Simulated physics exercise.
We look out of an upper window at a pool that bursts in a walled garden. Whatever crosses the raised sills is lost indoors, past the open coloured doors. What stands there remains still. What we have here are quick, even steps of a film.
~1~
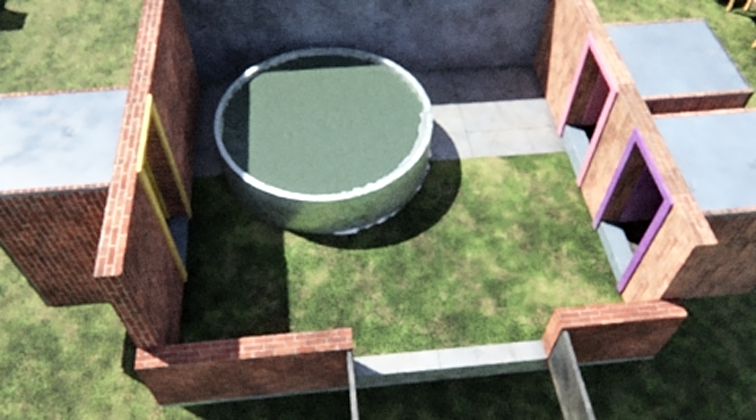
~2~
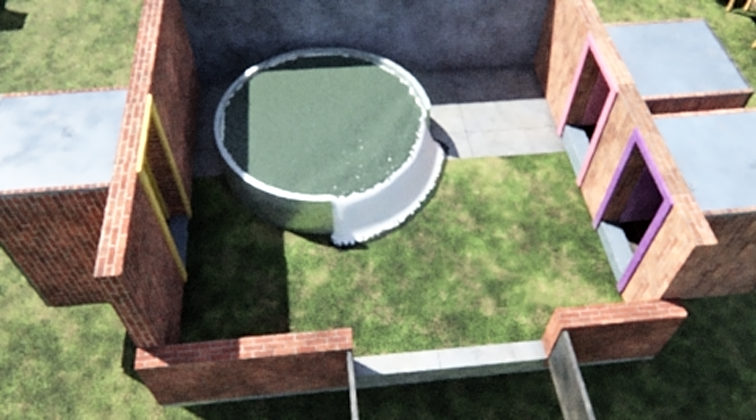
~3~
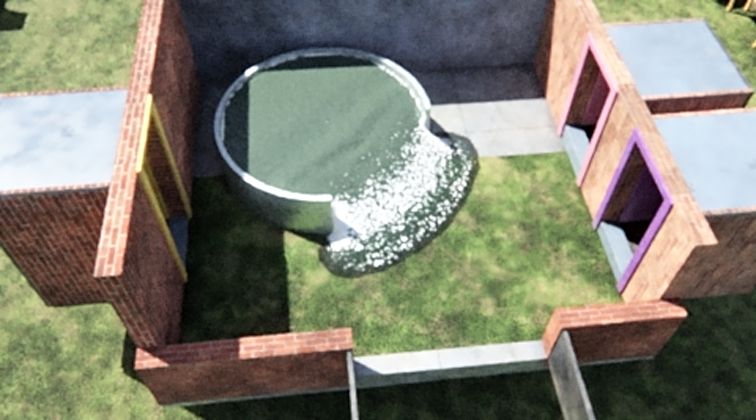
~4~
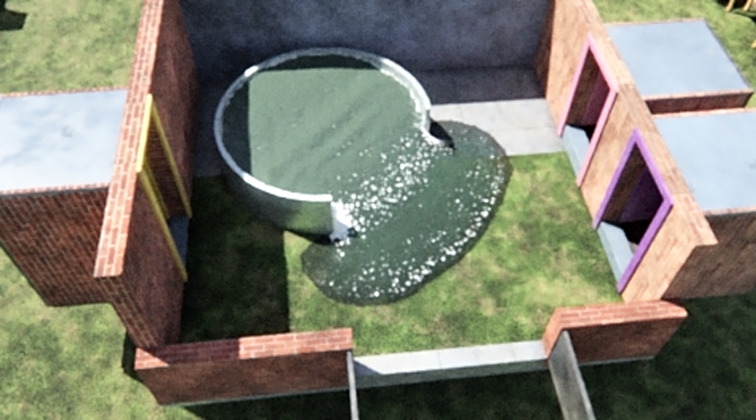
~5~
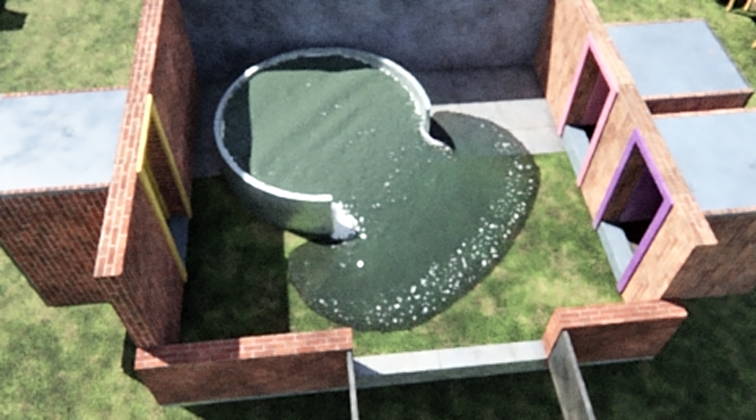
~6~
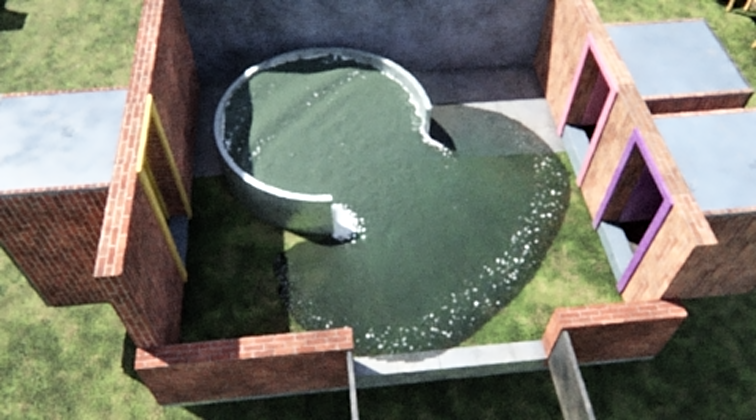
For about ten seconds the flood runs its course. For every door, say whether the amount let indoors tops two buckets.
As I see it, most likely the pink door will not exceed two buckets; most likely the yellow door will not exceed two buckets; most likely the purple door will exceed two buckets.
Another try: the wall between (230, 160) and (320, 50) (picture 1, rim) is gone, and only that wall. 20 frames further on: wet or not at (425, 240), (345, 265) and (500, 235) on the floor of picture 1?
Point one not reached; point two reached; point three not reached.
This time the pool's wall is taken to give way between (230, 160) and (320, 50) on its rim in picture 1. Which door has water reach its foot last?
I'd say the one in purple.
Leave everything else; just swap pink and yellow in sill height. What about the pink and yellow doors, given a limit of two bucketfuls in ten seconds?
Well, the pink door is swamped, while the yellow door copes.
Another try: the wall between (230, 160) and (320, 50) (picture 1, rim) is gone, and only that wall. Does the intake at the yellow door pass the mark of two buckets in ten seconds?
Door by door: Yellow door crosses the line.
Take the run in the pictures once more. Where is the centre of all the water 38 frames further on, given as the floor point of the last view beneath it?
I'd point to (430, 188).
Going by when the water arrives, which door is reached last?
The door marked yellow.
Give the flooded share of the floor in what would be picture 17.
I'd estimate some 60 per cent.
A moment on, water covers 60 % of the floor; the pink door wet at the sill, nothing in, the yellow door not reached, the purple door wet at the sill, nothing in.
Next, water covers 60 % of the floor; the pink door wet at the sill, nothing in, the yellow door not reached, the purple door under two buckets in.
Then, water covers 75 % of the floor; the pink door wet at the sill, nothing in, the yellow door not reached, the purple door far over two buckets in.
Later, water covers 85 % of the floor; the pink door wet at the sill, nothing in, the yellow door not reached, the purple door far over two buckets in.
In the end, water covers 95 % of the floor; the pink door wet at the sill, nothing in, the yellow door wet at the sill, nothing in, the purple door far over two buckets in.
